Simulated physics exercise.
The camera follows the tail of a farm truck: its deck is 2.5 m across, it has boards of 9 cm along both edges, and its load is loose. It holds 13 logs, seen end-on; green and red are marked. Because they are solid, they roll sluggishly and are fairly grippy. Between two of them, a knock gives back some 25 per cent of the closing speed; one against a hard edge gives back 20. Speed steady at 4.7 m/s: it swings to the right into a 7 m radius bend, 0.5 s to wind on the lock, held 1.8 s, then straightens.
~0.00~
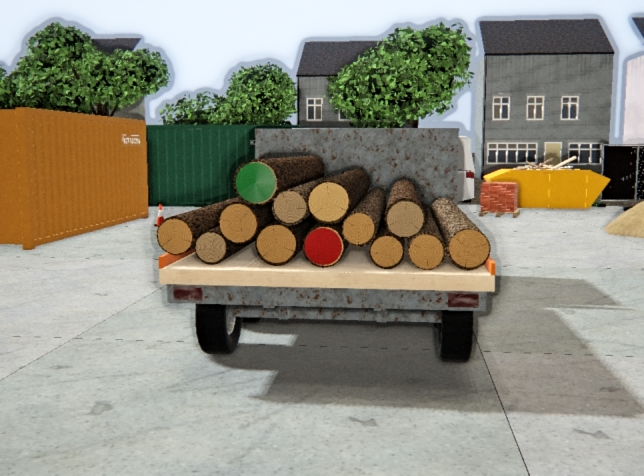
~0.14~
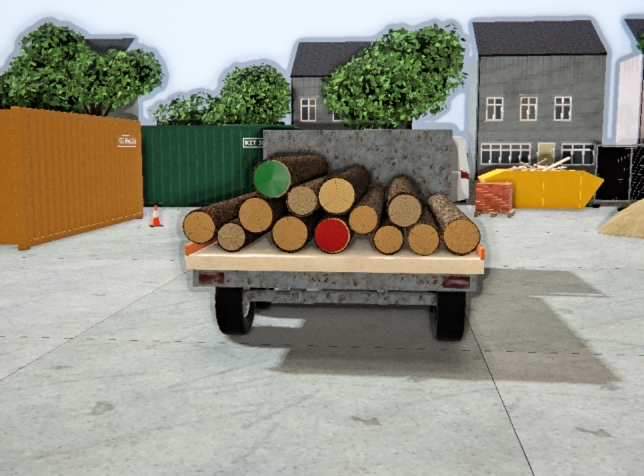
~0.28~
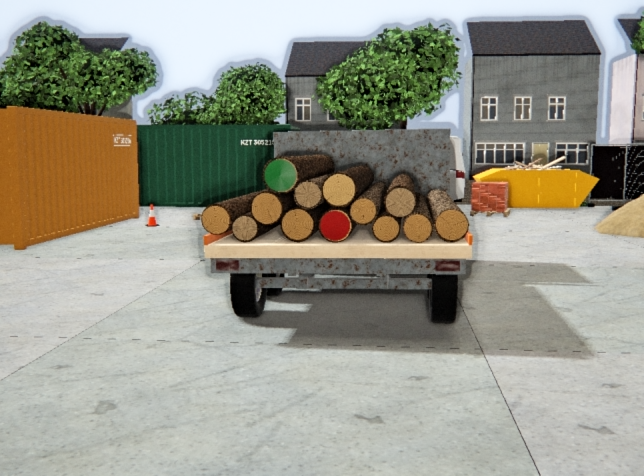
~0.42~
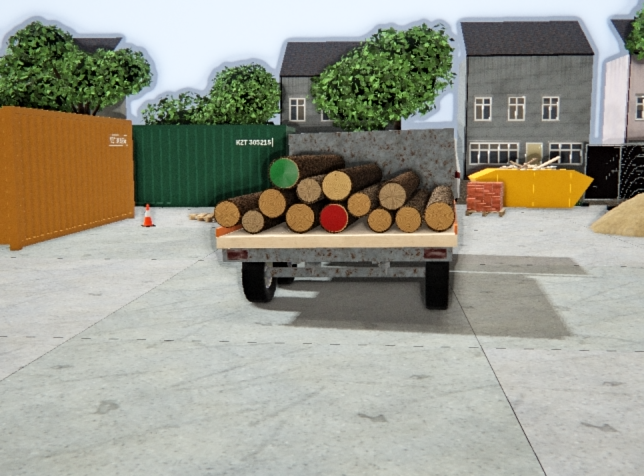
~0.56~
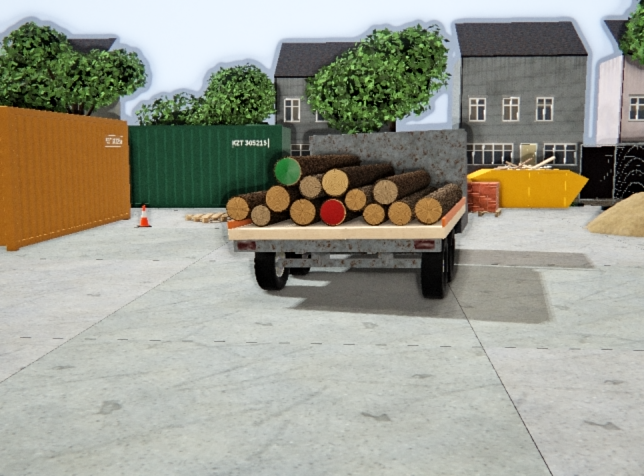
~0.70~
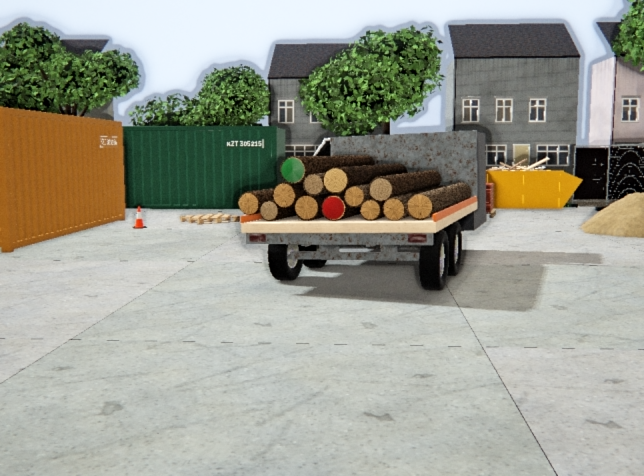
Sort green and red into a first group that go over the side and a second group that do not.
Green - first group; red - second group.
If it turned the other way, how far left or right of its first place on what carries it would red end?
It would end about 10 cm to the right of where it began.
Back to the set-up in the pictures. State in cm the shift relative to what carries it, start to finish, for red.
For red, around 20.
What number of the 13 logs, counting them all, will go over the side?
Tally at the end: 2.
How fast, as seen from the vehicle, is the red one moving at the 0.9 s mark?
It's travelling at about 0.4 m/s.
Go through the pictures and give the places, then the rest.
In the first picture, green at (256, 183), red at (323, 247); 7 of the 13 make up the bottom layer.
In the second picture, green at (272, 179), red at (332, 235); the deck is level.
In the third picture, green at (281, 175), red at (335, 226); the deck slopes 1° down to the left.
In the fourth picture, green at (284, 173), red at (334, 218); the deck slopes 2° down to the left.
In the fifth picture, green at (288, 171), red at (333, 212); the deck slopes 2° down to the left.
In the sixth picture, green at (293, 170), red at (333, 208); the deck slopes 2° down to the left.
After 0.9 s, green is up on others, 60 cm from the left edge, rolling left; red is on the deck, 115 cm from the left edge, rolling left; 1 gone from the deck.
After 1.2 s, green is up on others, 45 cm from the left edge, rolling left; red is on the deck, 100 cm from the left edge; 1 gone from the deck.
After 1.4 s, green is up on others, 25 cm from the left edge, rolling left; no change for red; 1 gone from the deck.
After 1.7 s, green is over the left board and falling; no change for red; 2 gone from the deck.
At rest (3.5 s), green is over the left board and gone; red is on the deck, 100 cm from the left edge; 2 gone from the deck.
